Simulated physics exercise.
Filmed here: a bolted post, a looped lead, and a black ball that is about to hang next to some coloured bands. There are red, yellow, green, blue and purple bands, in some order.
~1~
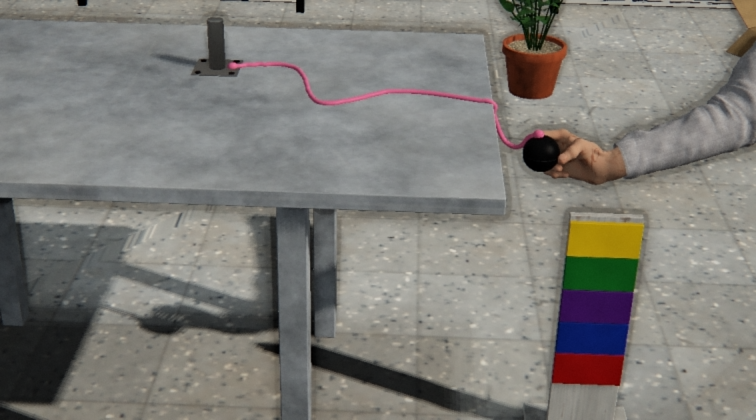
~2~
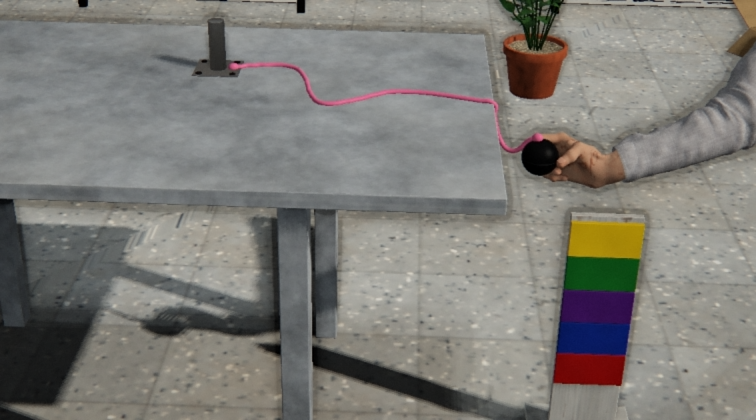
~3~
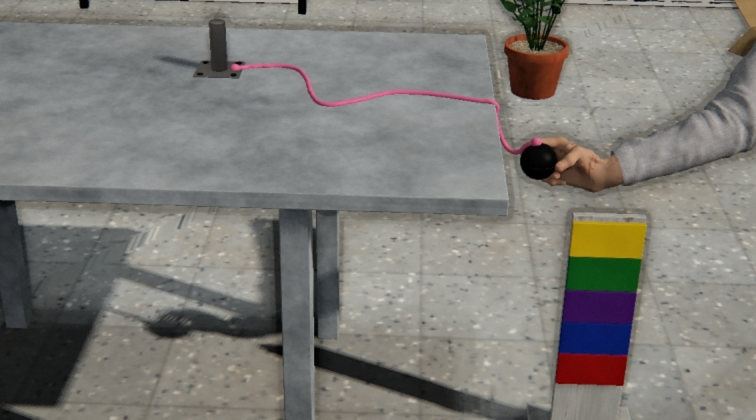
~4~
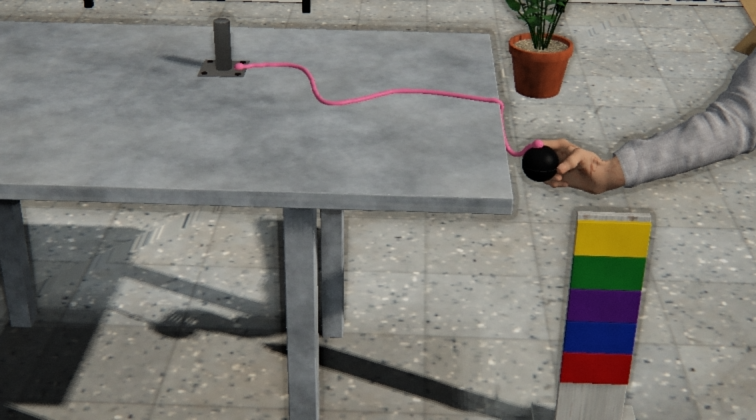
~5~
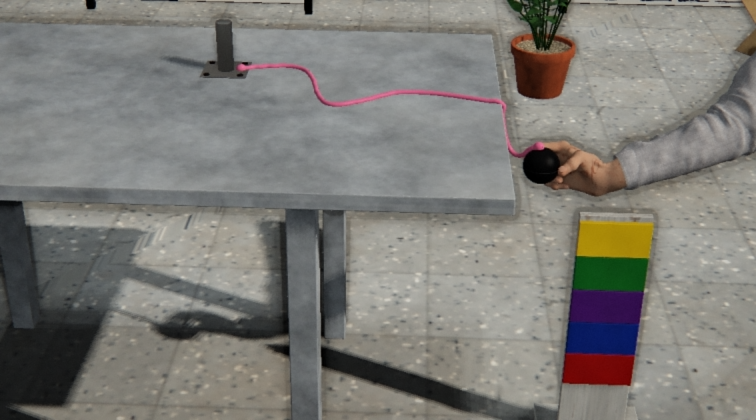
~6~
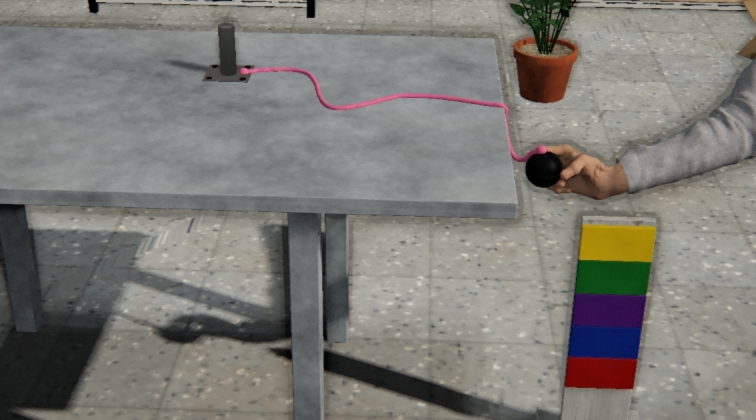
A hand held a black ball just past the table's right edge, tied by a slack pink cord to a metal post, and barely moved beside a strip of colored bands.
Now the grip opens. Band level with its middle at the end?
Green band.
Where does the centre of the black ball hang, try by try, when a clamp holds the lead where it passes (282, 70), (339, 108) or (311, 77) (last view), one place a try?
In order of the tries: About (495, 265), about (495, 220), about (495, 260).
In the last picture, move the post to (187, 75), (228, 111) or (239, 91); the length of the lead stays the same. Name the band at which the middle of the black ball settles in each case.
Yellow, purple, purple.
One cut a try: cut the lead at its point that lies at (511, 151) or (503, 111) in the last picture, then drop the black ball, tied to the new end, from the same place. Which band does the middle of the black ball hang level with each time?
Yellow; no band.
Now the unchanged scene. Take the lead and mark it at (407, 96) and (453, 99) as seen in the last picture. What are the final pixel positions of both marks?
Point one: (479, 107); point two: (505, 133).
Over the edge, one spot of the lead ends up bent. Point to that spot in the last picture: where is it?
(434, 97).
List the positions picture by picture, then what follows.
Black ball (541, 153); yellow (605, 241); green (601, 275); purple (596, 308); blue (592, 340); red (588, 370), in the first picture.
Black ball (540, 157); lead through (266, 65) (307, 84) (345, 102) (417, 93) (493, 107), in the second picture.
Black ball (539, 161), in the third picture.
Black ball (540, 163); lead through (272, 65) (312, 83) (351, 102) (423, 92) (499, 107), in the fourth picture.
Black ball (541, 166), in the fifth picture.
Black ball (544, 169); lead through (276, 70) (317, 88) (355, 106) (427, 97) (503, 111), in the sixth picture.
Soon after, ball near (532, 267); level with green.
After that, ball near (471, 266); level with green.
And then, ball near (504, 274); level with green.
In the end, ball near (497, 273); level with green. Its centre hangs level with the green band.
